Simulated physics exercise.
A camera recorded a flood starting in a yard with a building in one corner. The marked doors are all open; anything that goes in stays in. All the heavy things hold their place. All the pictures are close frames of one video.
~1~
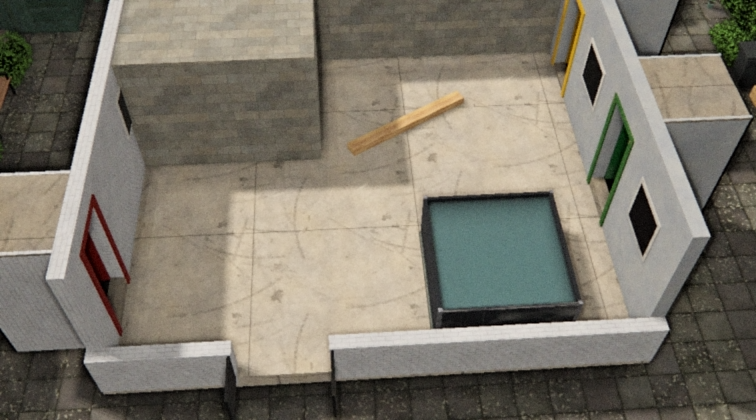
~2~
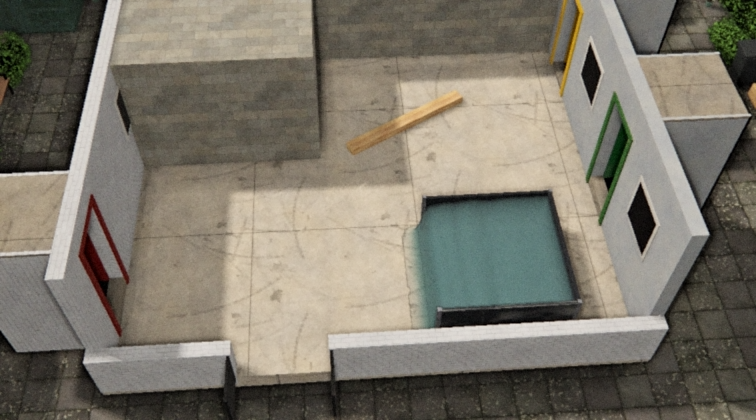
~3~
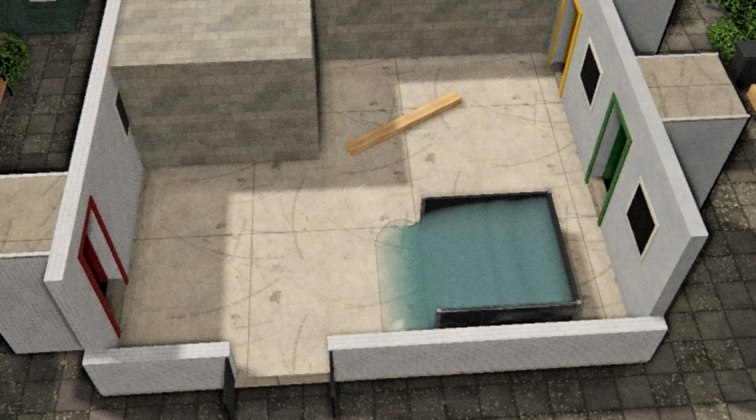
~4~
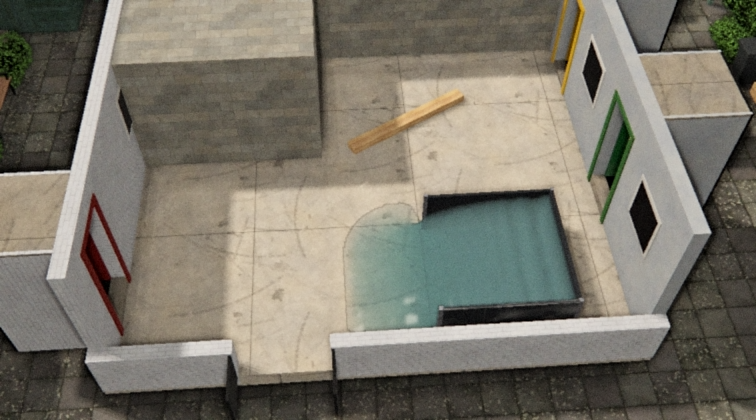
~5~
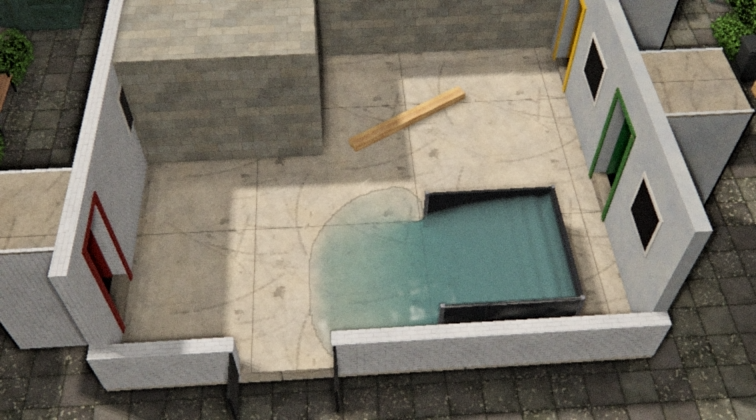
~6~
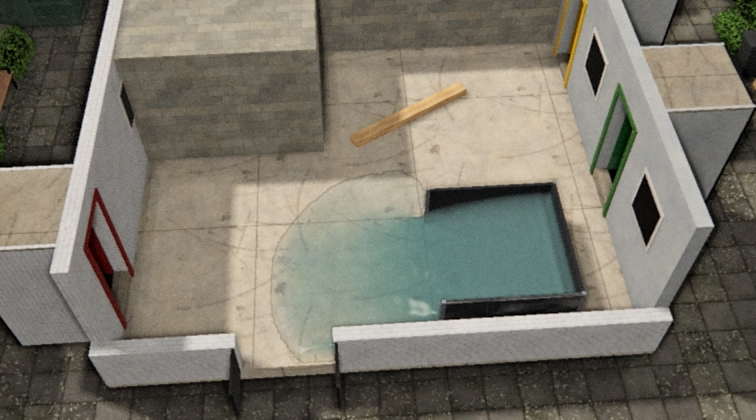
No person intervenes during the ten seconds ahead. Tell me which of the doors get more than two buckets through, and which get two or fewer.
The yellow door is not swamped; the green door is not swamped; the red door is swamped.
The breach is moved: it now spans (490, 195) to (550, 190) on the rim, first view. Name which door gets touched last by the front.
The one in red comes last.
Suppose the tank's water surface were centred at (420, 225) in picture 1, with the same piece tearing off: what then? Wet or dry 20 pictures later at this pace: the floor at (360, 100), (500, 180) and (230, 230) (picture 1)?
The three spots read left dry, left dry, swamped.
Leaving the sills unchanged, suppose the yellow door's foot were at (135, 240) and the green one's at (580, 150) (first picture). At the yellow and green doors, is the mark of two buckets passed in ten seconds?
Briefly, the yellow door comes in over while the green door comes in under.
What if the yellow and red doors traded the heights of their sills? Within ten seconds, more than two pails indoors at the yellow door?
Result for the yellow door: It fails to reach it.
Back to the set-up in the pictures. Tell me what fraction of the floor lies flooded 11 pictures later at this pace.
My estimate is roughly 50 percent.
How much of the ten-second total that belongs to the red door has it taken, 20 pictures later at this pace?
About 90 %.
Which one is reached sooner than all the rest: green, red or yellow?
That's the red-painted one.
A moment on, water covers 45 % of the floor; the yellow door not reached, the green door not reached, the red door wet at the sill, nothing in.
Next, water covers 50 % of the floor; the yellow door not reached, the green door not reached, the red door over two buckets in.
Then, water covers 50 % of the floor; the yellow door not reached, the green door not reached, the red door far over two buckets in.
Later, water covers 65 % of the floor; the yellow door not reached, the green door not reached, the red door far over two buckets in.
In the end, water covers 90 % of the floor; the yellow door wet at the sill, nothing in, the green door wet at the sill, nothing in, the red door far over two buckets in.
